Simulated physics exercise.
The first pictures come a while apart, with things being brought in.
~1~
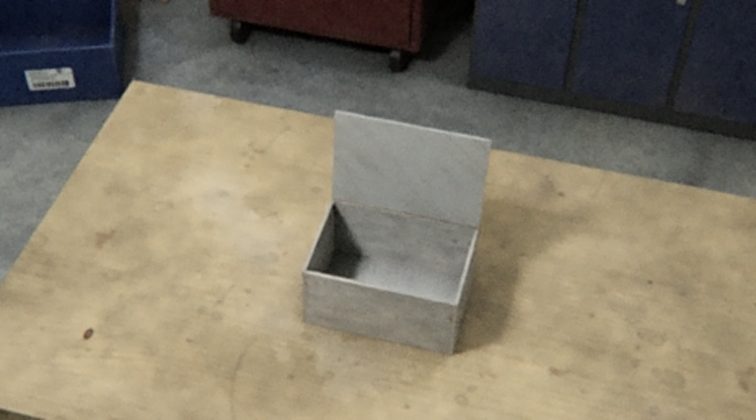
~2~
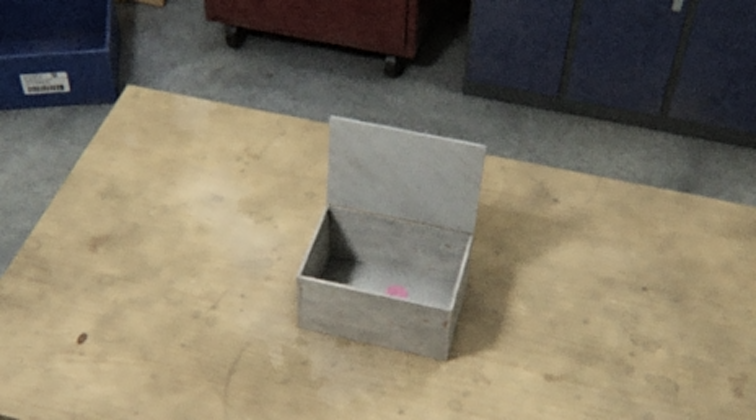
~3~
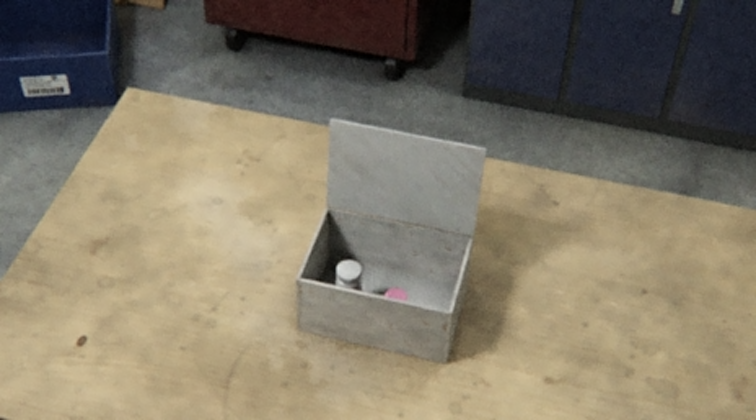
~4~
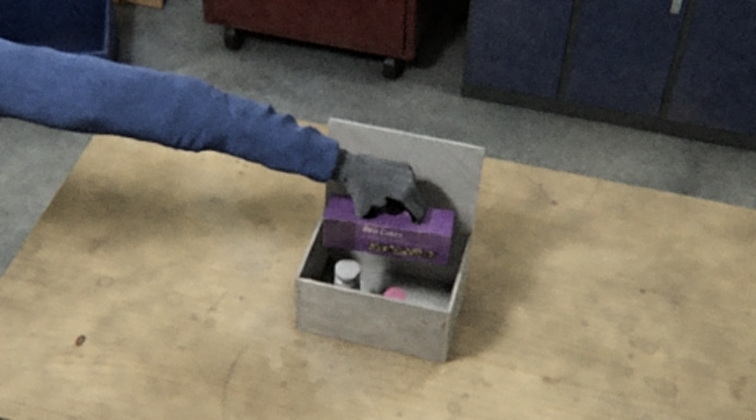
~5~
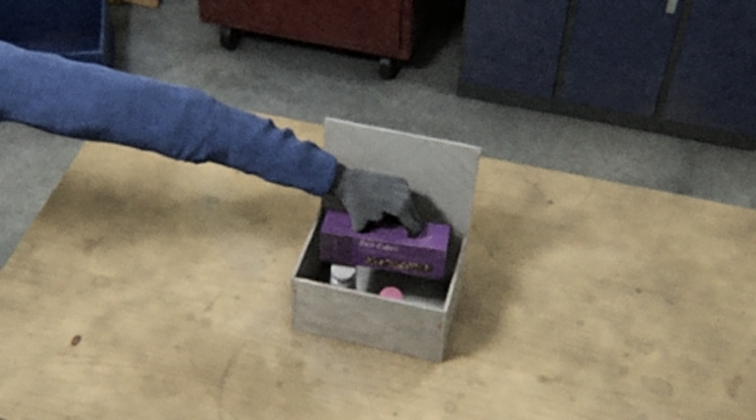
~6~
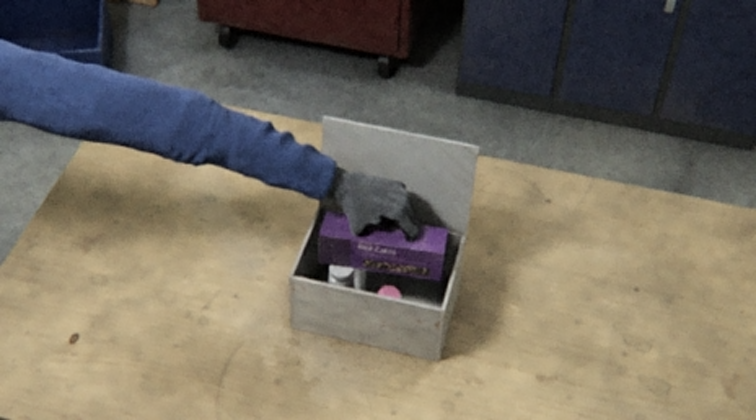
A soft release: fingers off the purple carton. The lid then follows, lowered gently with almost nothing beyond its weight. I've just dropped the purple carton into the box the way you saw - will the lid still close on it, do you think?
Yes, it will close.
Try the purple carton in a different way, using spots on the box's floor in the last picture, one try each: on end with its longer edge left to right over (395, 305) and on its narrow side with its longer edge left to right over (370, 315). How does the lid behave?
On the first go the lid remains open a bit, and on the second go it settles shut.
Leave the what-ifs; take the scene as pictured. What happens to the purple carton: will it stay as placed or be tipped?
Well, it ends up skewed.
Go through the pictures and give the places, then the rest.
In the first frame, the last thing is not in view yet.
In the second frame, the last thing is not in view yet.
In the third frame, the last thing is not in view yet.
In the fourth frame, still above its spot; purple carton (389, 229).
In the fifth frame, still above its spot; purple carton (385, 243).
In the sixth frame, put in, still held; purple carton (383, 246).
Then, 0.60 s later than the last frame, purple carton on its side near (380, 283); white shaker moved about its own width.
Then, 1.70 s later than the last frame, lid 49° above the rim; purple carton on its side near (380, 283); white shaker moved about its own width.
When it is over, lid shut; lying over in the box, purple carton; the other 2 as before. End places, in pixels of the last picture, purple carton near (380, 283).
